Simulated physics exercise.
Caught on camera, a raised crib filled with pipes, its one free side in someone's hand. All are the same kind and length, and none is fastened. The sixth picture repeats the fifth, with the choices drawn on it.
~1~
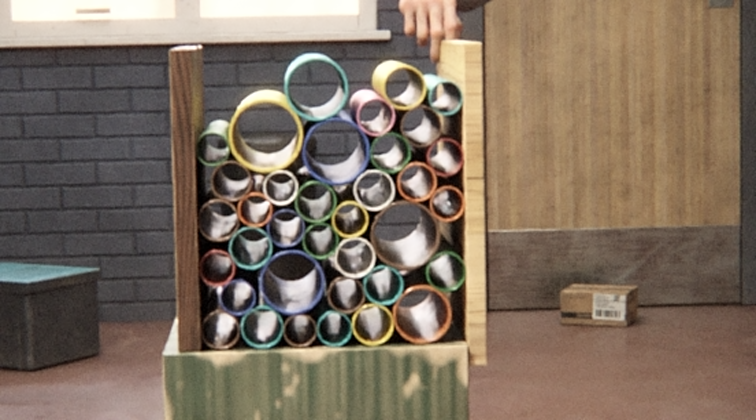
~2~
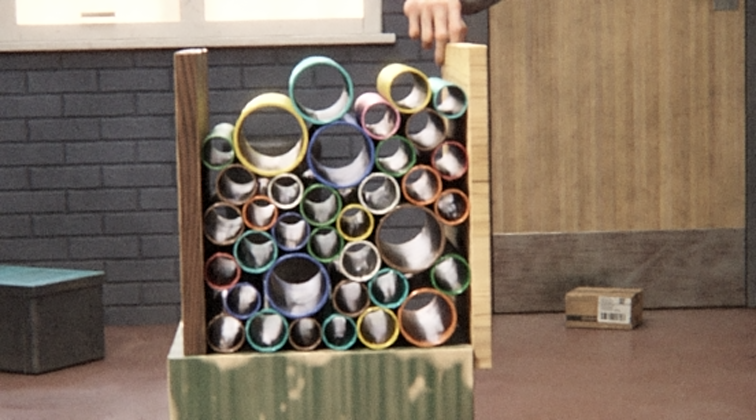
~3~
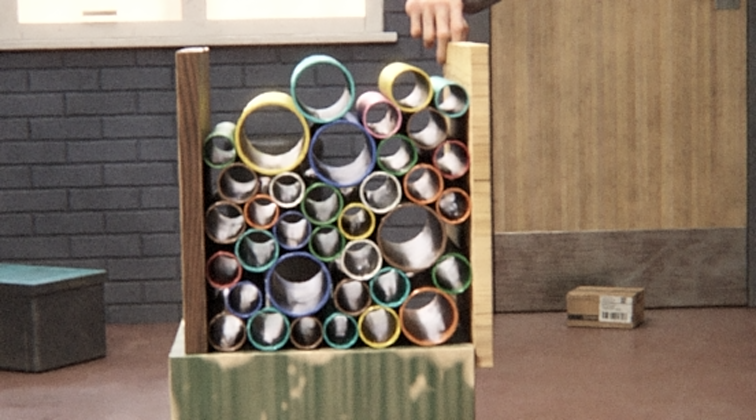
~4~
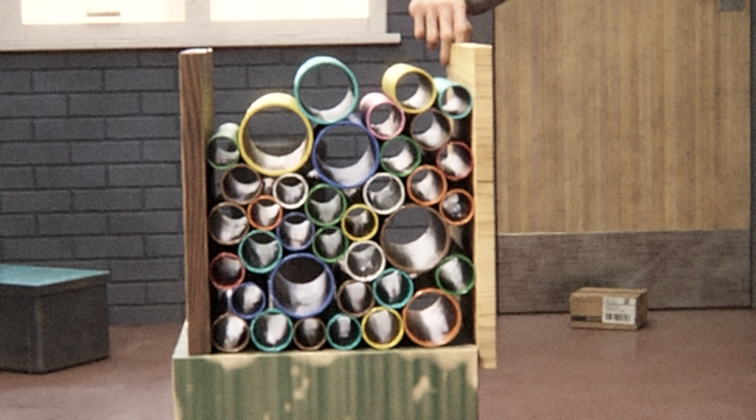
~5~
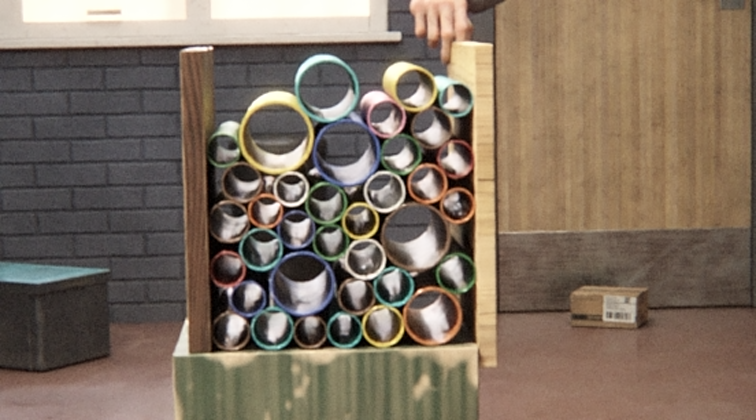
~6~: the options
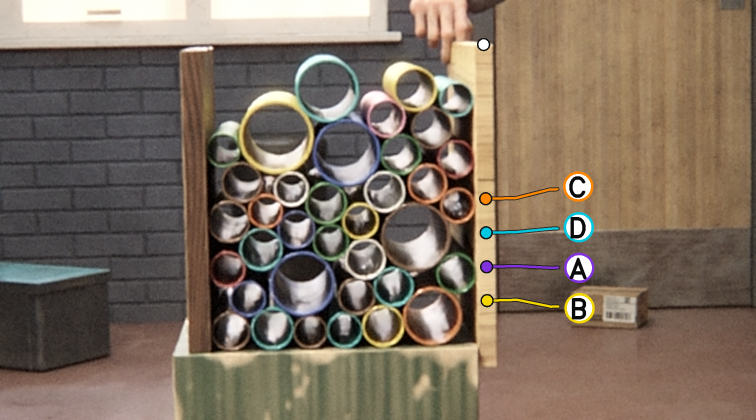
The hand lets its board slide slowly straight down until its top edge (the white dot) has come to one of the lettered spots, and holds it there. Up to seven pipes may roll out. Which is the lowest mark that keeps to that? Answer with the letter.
D is the limit.
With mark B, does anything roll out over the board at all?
Yes, at B.
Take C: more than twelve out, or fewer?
At C, fewer than twelve.
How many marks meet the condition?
Two of them.
On the marked copy, A at (486, 267); B at (487, 301); C at (486, 199); D at (486, 233); the white dot at (483, 45).
Taking D. A third of the way, top of the board (475, 135).
Two thirds of the way, top of the board (476, 232).
When it is over, top of the board (476, 232), seven out over the board.
As for the rest, A eight out over the board; B more than seven out over the board; C three out over the board.
